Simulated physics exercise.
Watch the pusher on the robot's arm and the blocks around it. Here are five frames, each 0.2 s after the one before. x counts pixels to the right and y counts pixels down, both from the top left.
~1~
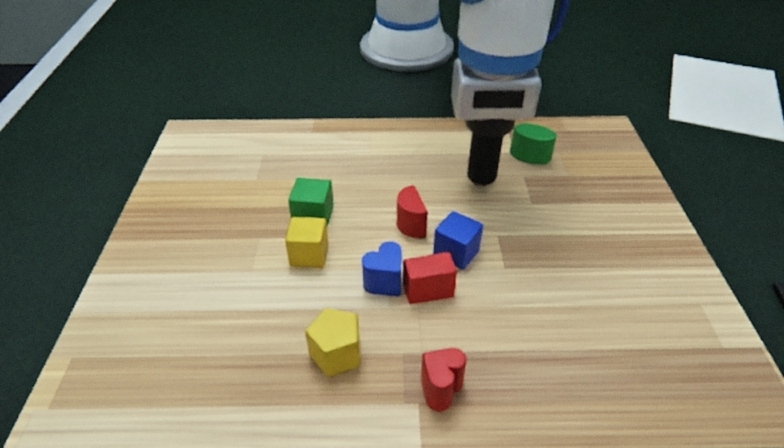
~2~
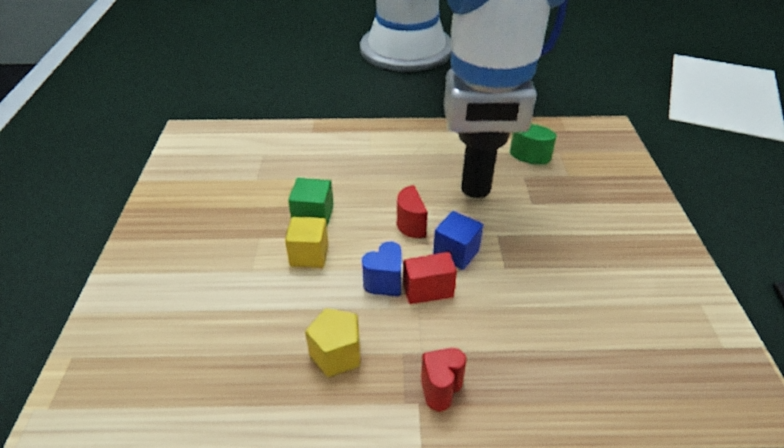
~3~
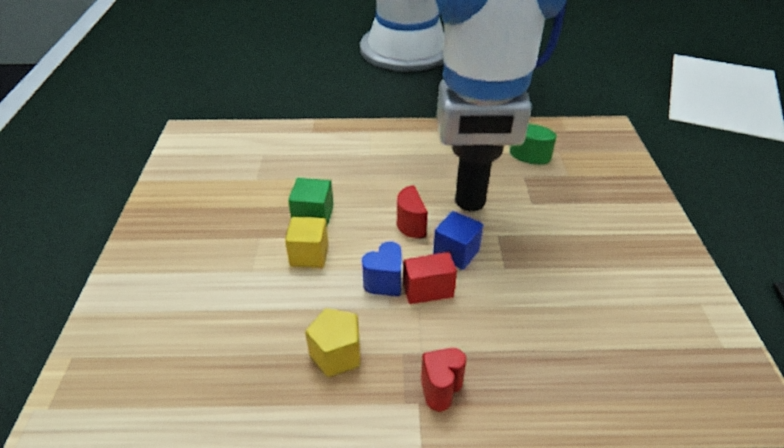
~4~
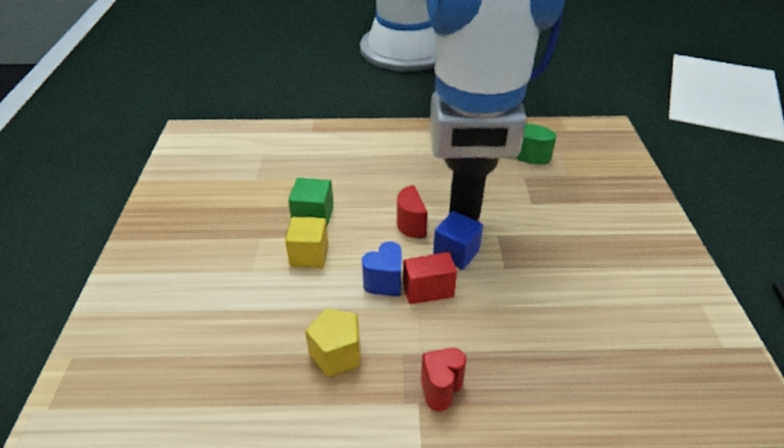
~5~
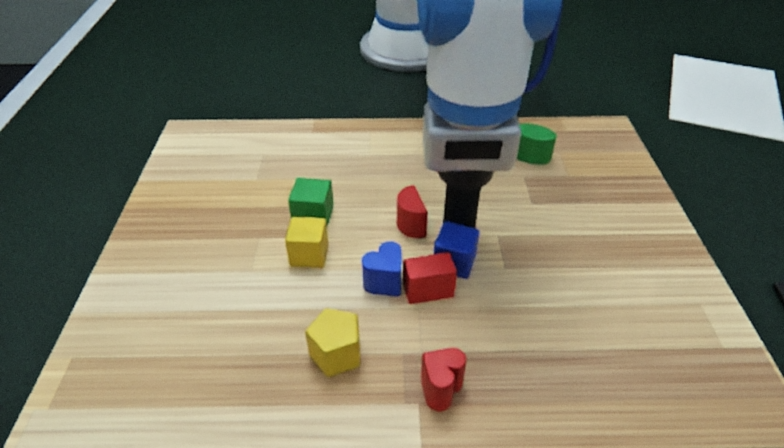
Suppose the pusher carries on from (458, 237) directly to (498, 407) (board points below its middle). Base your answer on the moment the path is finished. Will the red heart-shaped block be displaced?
The answer is yes.
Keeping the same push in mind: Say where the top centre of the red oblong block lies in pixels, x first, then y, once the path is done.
The red oblong block ends near (418, 288).
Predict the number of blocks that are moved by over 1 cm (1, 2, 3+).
It should be three or more.
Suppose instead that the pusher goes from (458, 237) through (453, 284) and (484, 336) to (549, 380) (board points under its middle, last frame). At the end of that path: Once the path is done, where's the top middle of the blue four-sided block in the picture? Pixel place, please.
Its top middle will sit at (494, 362).
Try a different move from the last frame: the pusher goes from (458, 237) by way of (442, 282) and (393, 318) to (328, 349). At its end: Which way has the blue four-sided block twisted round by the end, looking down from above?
It turns counter-clockwise.
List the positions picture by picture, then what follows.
Tip of the pusher (482, 177), middles of tops, red half-round block (411, 199), red oblong block (430, 264), red heart-shaped block (444, 364), blue four-sided block (460, 226), in the first picture.
Pusher (476, 190), nothing pushed, in the second picture.
Pusher (470, 203), nothing pushed, in the third picture.
Pusher (464, 215), nothing pushed, in the fourth picture.
Pusher (459, 228), red half-round block (411, 199), red oblong block (430, 264), red heart-shaped block (444, 364), blue four-sided block (458, 236), in the fifth picture.
What follows on the original path. One third of the way, pusher (472, 274); red oblong block (420, 287), turned 90° clockwise; blue four-sided block (466, 287), turned 15° clockwise.
Two thirds of the way, pusher (486, 331); red oblong block (418, 288), turned 100° clockwise; red heart-shaped block (434, 375), turned 15° clockwise; blue four-sided block (459, 338), turned 30° clockwise.
At the end, pusher (500, 399); red half-round block unmoved; red oblong block (418, 288), turned 100° clockwise; red heart-shaped block (407, 391), turned 50° clockwise; blue four-sided block (454, 371), turned 65° clockwise.
